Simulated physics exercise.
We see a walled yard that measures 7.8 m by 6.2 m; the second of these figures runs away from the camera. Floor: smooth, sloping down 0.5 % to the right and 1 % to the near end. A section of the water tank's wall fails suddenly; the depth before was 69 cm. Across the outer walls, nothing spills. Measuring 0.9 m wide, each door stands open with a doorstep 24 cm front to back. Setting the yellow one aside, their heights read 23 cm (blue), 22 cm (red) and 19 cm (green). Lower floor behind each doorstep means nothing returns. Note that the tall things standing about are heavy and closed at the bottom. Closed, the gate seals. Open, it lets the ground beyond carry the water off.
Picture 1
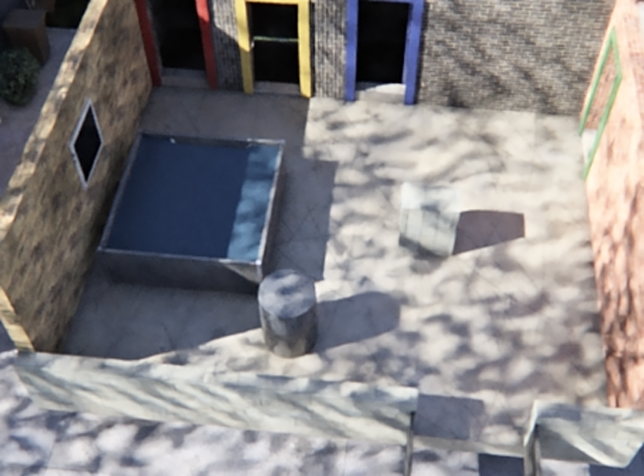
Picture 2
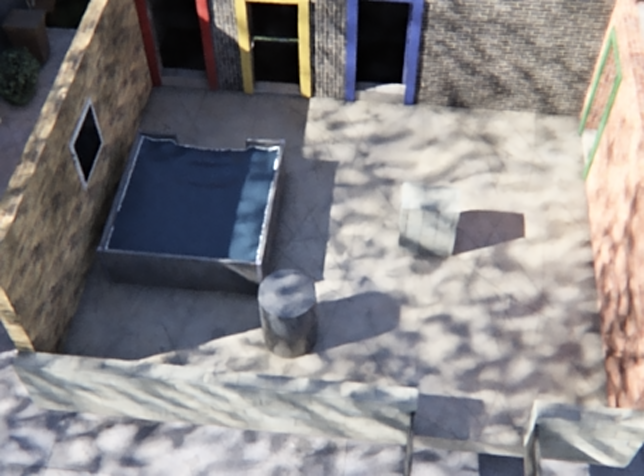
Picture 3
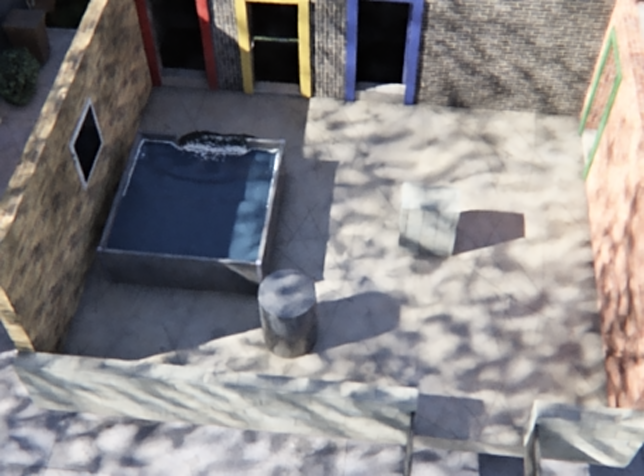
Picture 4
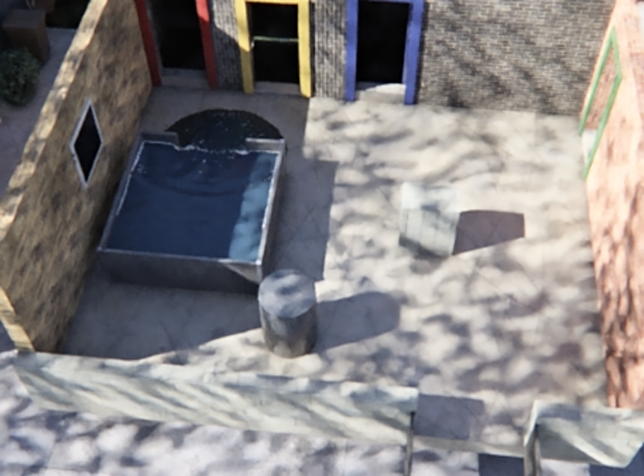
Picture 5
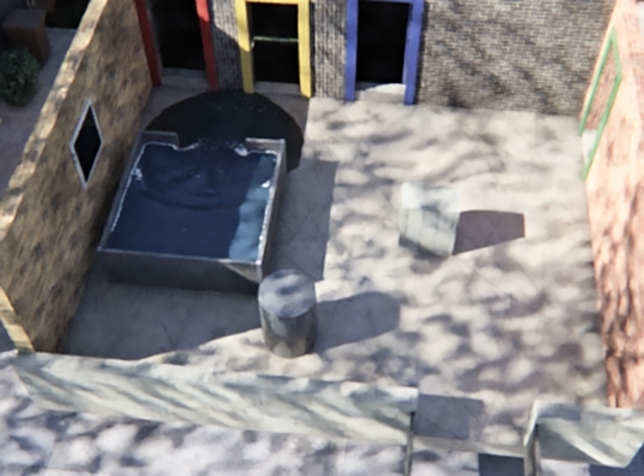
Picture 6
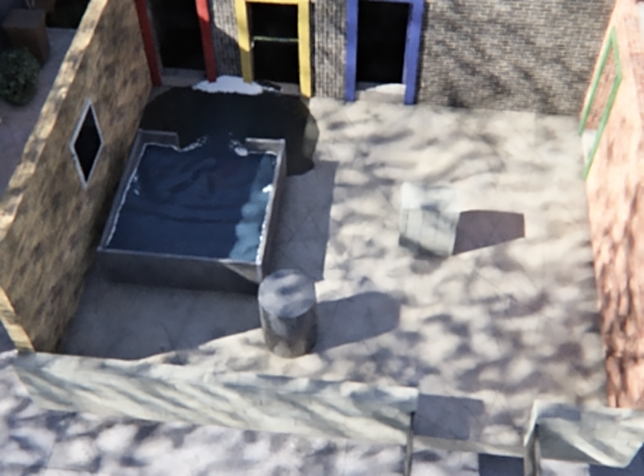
A walled yard with a pale, shadow-dappled floor is seen from high above by a camera that stays still. A dark blue water tank stands at the left, a grey cylinder beside its near corner and a pale block right of centre, with red, yellow and blue doorways along the far wall. The tank's far side opens, and water pours out, spreading in a dark, widening fan to the yellow doorway.
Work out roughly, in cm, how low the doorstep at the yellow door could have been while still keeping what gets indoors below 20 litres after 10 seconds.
No lower than about 31 cm.
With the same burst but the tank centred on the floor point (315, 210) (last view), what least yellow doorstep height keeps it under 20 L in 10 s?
Minimum: Approx. 30 cm.
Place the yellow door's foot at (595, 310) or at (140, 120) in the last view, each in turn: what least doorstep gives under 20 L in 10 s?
Roughly 5.5 cm for the first and 21 cm for the second.
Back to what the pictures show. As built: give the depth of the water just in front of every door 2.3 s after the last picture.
Door by door, in centimetres - blue 8, red 33, green 0, yellow 22.
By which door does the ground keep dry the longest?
Last in order comes the green door.
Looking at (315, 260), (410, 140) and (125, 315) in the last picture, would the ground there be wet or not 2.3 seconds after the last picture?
In the order asked: Untouched, soaked, untouched.
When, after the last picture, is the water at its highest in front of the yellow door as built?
Near 1.0 s.
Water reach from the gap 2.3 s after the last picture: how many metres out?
Roughly 6.0 m.
Then, 0.7 s after the last picture water covers 15 % of the floor, deepest (48 cm) near (153, 87); 22 cm at the yellow door, 77 litres in over its 6 cm doorstep.
Then, 2.3 s after the last picture water covers 30 % of the floor, deepest (35 cm) near (148, 100); 22 cm at the yellow door, 331 litres in over its 6 cm doorstep.
Then, 9.3 s after the last picture water covers 85 % of the floor, deepest (15 cm) near (609, 439); 11 cm at the yellow door, 669 litres in over its 6 cm doorstep.
At the yellow door as built, the water peaked near 27 cm, 1.1 s after the last picture.
Run again over the same 10 s with other heights there, 52 litres in over 26.5 cm, 5 litres over 35.5 cm. The limit of 20 litres is kept from about 31 cm up.
